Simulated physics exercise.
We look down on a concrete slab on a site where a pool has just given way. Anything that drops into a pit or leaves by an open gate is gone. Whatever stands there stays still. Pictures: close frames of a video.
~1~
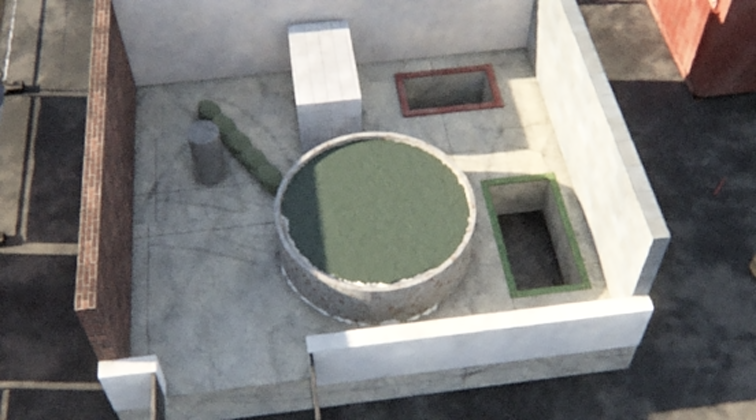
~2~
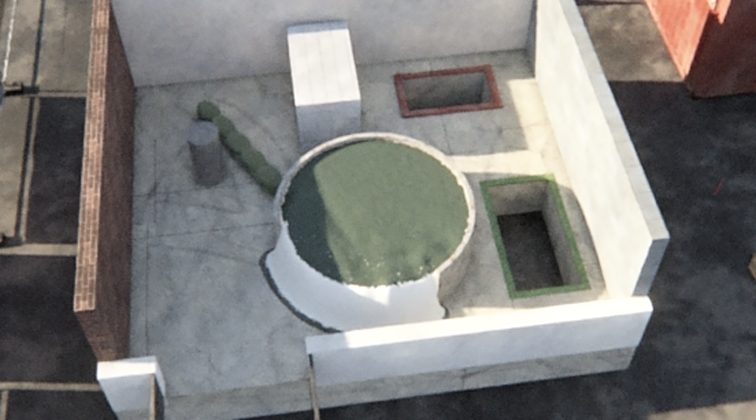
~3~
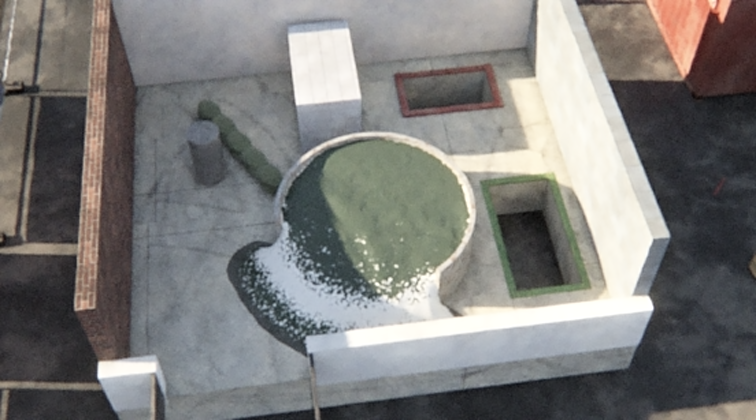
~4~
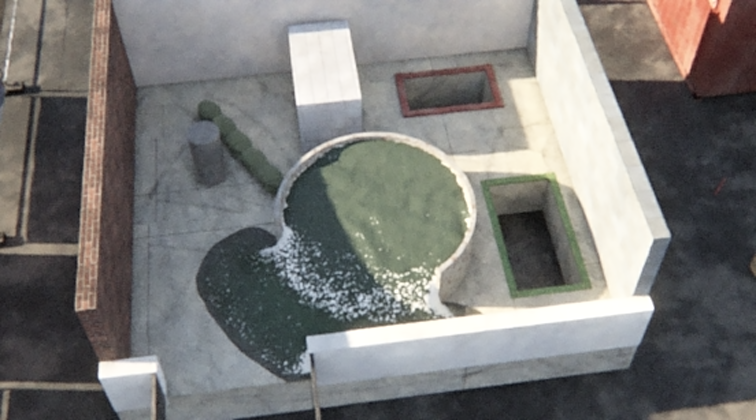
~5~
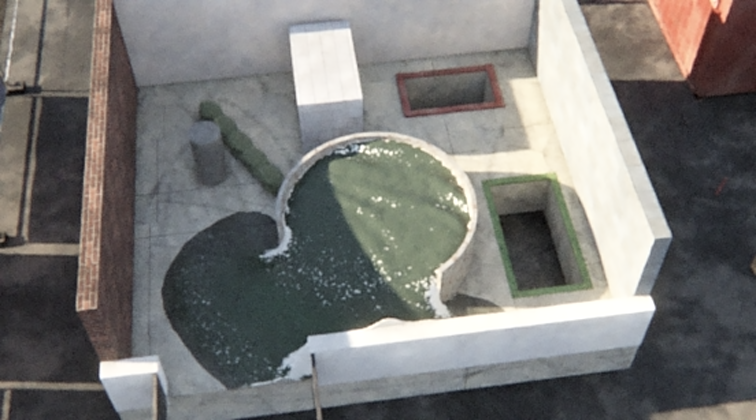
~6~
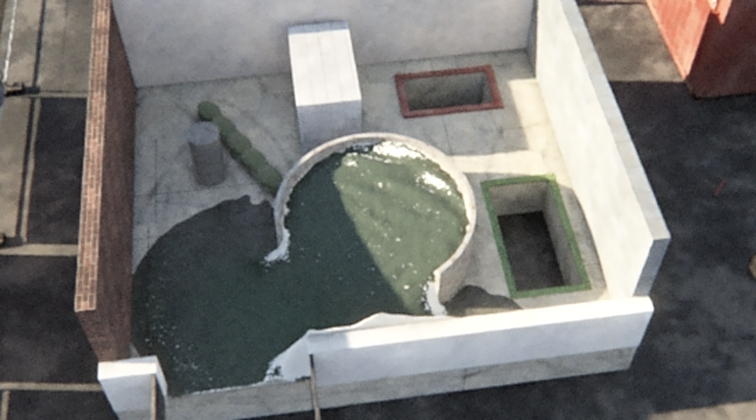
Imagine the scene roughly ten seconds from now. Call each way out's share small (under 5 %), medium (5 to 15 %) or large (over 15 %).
Small, medium or large: The gate gets a large share; the red pit gets a small share; the green pit gets a large share.
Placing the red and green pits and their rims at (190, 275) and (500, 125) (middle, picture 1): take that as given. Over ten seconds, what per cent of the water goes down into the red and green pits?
Looks like red collects 20 percent and green collects 12 percent.
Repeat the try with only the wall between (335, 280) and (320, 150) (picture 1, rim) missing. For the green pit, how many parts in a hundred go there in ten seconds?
Green: 4 %.
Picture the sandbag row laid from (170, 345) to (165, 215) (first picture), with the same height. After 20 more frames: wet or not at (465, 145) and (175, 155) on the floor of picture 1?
In turn: Untouched and submerged.
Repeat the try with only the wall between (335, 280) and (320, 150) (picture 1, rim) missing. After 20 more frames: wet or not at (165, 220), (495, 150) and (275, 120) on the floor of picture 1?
Taking them in order, I'd say swamped, not reached and swamped.
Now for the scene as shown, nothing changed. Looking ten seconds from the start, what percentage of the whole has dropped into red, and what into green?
0 and 16 per cent respectively.
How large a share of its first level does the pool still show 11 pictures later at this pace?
My best guess is about 38 per cent.
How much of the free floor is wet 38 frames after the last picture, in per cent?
Share estimate: About 70 per cent.
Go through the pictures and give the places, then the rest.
The pool at (375, 210) is whole and still, in the first frame.
The front is at (272, 253), out from the gap at (338, 305), in the second frame.
The front is at (237, 259), out from the gap at (338, 307), in the third frame.
The front is at a hidden place, out from the gap at (339, 308), in the fourth frame.
Water pours out at (340, 309) and has run to a hidden place, in the fifth frame.
The front is at a hidden place, out from the gap at (339, 310), in the sixth frame.
A moment on, water covers 35 % of the floor; the gate 6 %, the red pit 0 %, the green pit 1 %.
Next, water covers 40 % of the floor; the gate 14 %, the red pit 0 %, the green pit 4 %.
Then, water covers 60 % of the floor; the gate 23 %, the red pit 0 %, the green pit 9 %.
Later, water covers 70 % of the floor; the gate 32 %, the red pit 0 %, the green pit 14 %.
In the end, water covers 90 % of the floor; the gate 39 %, the red pit 0 %, the green pit 17 %.
